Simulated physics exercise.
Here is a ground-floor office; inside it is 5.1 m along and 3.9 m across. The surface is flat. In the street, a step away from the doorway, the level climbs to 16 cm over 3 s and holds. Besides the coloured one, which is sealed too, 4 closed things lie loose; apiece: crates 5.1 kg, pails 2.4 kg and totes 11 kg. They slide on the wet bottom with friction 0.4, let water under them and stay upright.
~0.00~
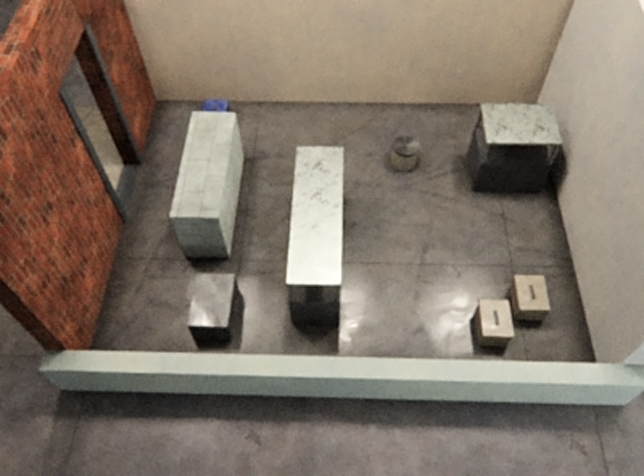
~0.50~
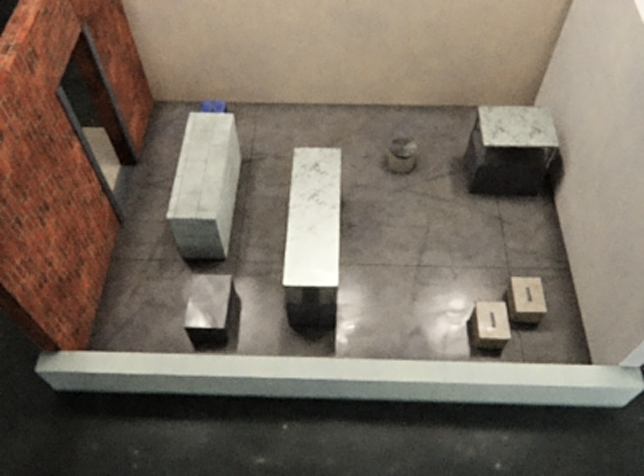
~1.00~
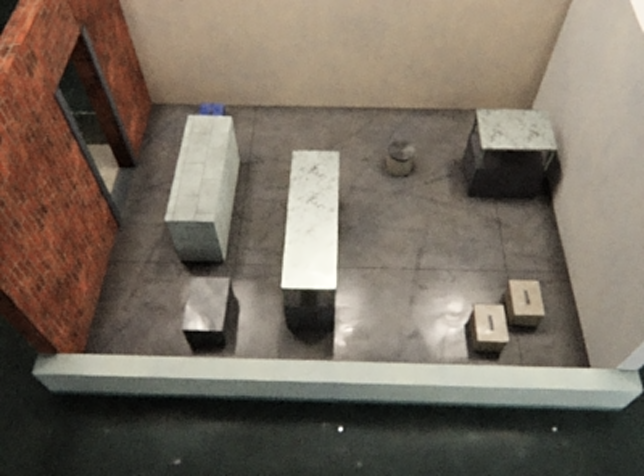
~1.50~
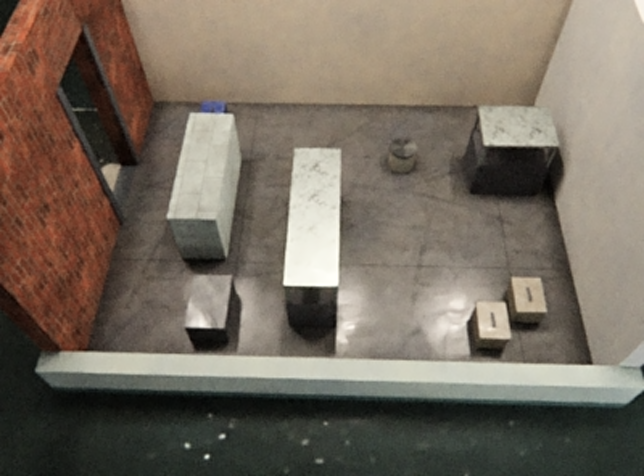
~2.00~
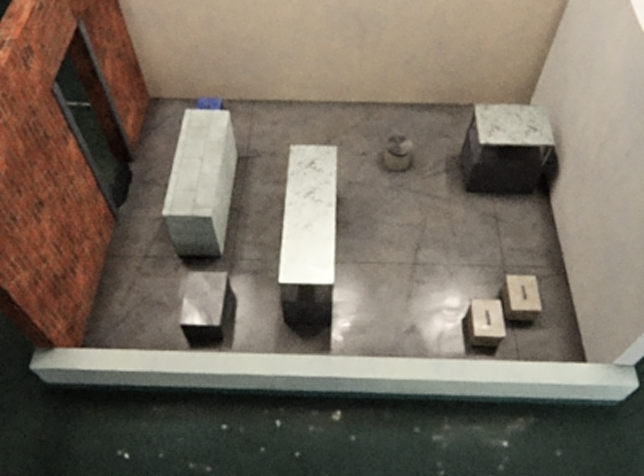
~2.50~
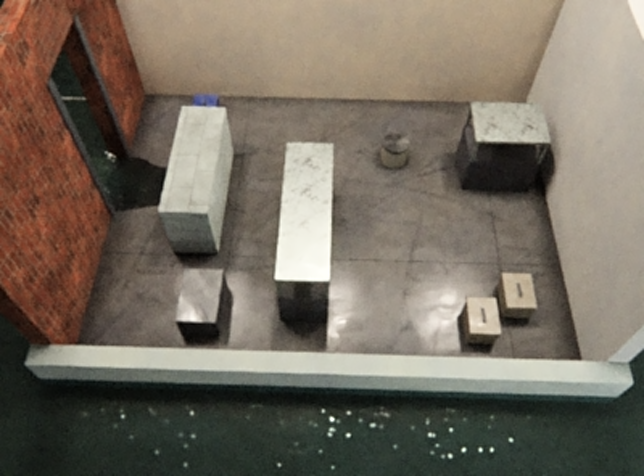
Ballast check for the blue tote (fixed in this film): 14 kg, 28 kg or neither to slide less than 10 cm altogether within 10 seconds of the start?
I expect that the lower weight is enough.
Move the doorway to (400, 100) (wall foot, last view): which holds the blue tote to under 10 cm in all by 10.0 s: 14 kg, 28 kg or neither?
Then the lower weight is enough.
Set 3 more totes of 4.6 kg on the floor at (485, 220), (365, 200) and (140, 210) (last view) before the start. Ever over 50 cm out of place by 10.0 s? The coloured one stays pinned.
In that order: Less, short of it, past it.
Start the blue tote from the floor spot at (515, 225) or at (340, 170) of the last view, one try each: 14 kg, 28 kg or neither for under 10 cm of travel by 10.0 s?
In that order: Either load holds; either load holds.
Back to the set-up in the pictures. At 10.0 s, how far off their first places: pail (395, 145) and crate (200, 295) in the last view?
In turn: 0 cm, 100 cm.
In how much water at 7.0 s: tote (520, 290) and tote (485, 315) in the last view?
Roughly 0 and 0 cm.
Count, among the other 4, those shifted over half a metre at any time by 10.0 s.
1 of them.
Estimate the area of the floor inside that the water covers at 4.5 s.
Roughly 4.0 m2.
After 3.5 s the blue tote would be 0 cm from its start with 14 kg and 0 cm from its start with 28 kg; 1 cm of water round it then.
After 4.5 s the blue tote would be 0 cm from its start with 14 kg and 0 cm from its start with 28 kg; 3 cm of water round it then.
After 7.0 s the blue tote would be 0 cm from its start with 14 kg and 0 cm from its start with 28 kg; 4 cm of water round it then.
After 10.0 s the blue tote would be 0 cm from its start with 14 kg and 0 cm from its start with 28 kg; 5 cm of water round it then.
